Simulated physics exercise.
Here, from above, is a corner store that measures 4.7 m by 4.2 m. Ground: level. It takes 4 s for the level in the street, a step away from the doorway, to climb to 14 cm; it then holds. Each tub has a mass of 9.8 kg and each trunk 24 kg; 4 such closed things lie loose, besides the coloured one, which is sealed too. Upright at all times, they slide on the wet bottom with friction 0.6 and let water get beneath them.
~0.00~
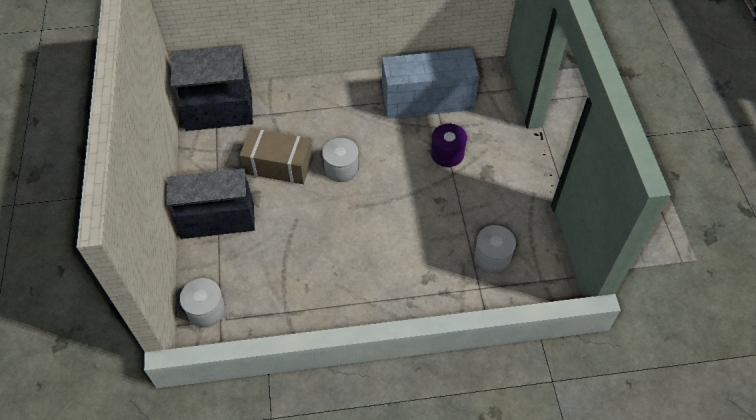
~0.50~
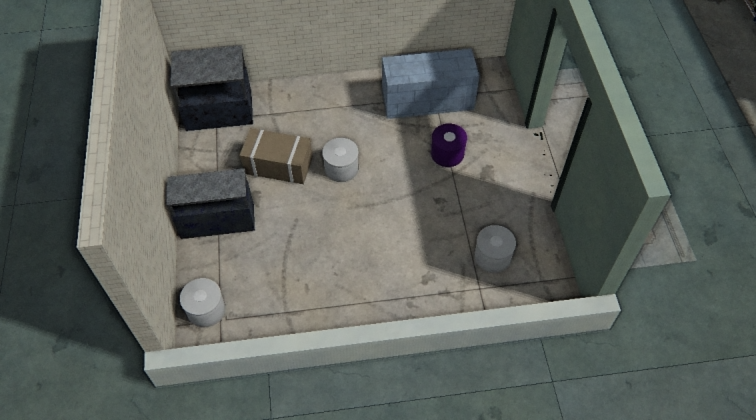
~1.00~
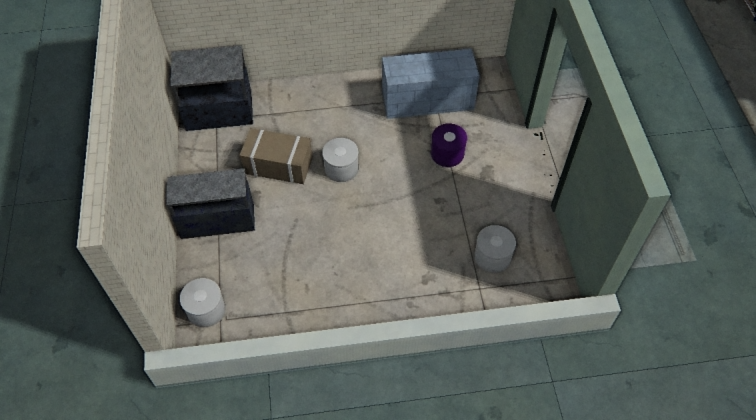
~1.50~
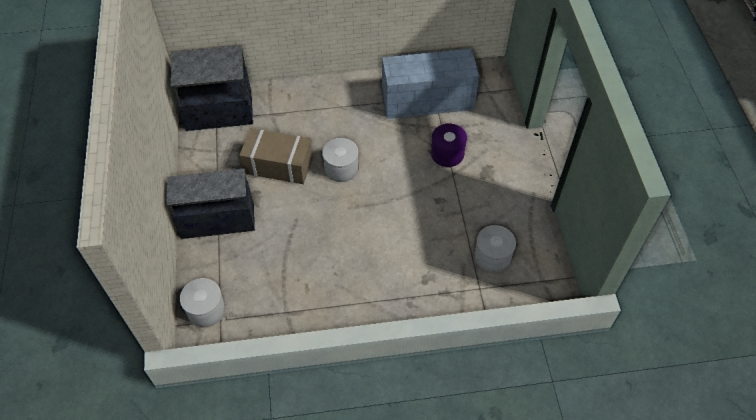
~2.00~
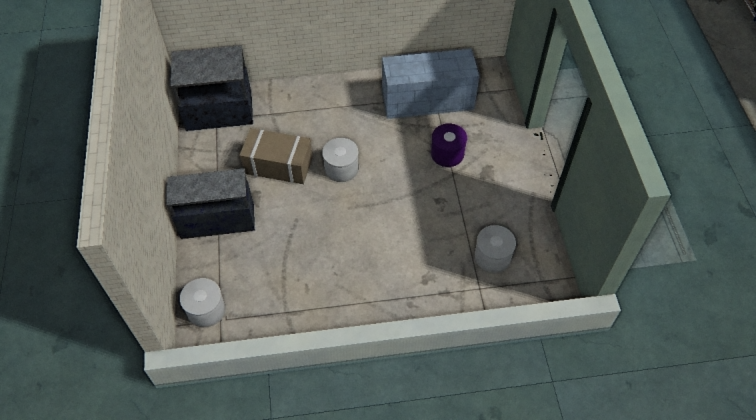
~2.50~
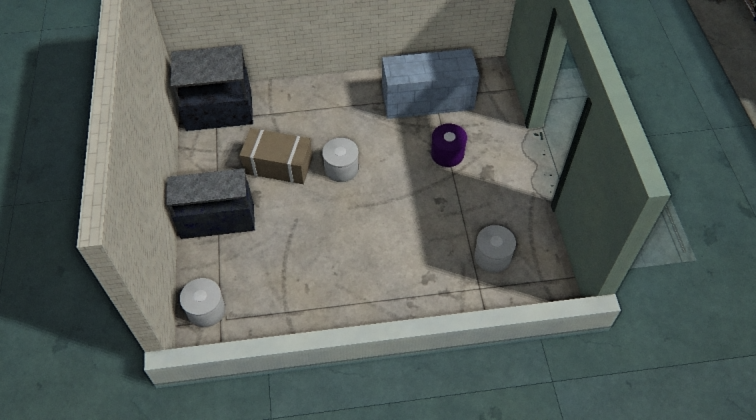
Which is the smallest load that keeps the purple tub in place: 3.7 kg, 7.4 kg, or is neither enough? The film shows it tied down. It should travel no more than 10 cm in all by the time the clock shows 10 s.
It is steadied by neither weight.
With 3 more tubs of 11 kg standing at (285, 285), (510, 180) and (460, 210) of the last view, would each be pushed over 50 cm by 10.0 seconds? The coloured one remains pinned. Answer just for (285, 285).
The shift ends up within the mark.
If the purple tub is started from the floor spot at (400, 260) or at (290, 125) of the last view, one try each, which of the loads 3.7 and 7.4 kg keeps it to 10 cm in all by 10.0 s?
Result, try 1: Heavy passes, light fails; try 2: Both fail.
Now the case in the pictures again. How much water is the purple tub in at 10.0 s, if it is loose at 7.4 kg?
Something like 4 centimetres.
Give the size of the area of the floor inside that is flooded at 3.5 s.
Wet area: Approx. 1.0 m2.
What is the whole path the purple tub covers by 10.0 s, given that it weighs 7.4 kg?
About 200 cm.
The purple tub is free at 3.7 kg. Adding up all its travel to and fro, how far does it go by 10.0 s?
Total path: Approx. 300 cm.
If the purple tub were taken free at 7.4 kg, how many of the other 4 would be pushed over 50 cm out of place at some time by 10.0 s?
0.
After 3.5 s the purple tub would be 0 cm from its start with 3.7 kg and 0 cm from its start with 7.4 kg; 1 cm of water round it then.
After 4.5 s the purple tub would be 25 cm from its start with 3.7 kg and 9 cm from its start with 7.4 kg; 3 cm of water round it then.
After 7.0 s the purple tub would be 207 cm from its start with 3.7 kg and 112 cm from its start with 7.4 kg; 5 cm of water round it then.
After 10.0 s the purple tub would be 257 cm from its start with 3.7 kg and 181 cm from its start with 7.4 kg; 4 cm of water round it then.
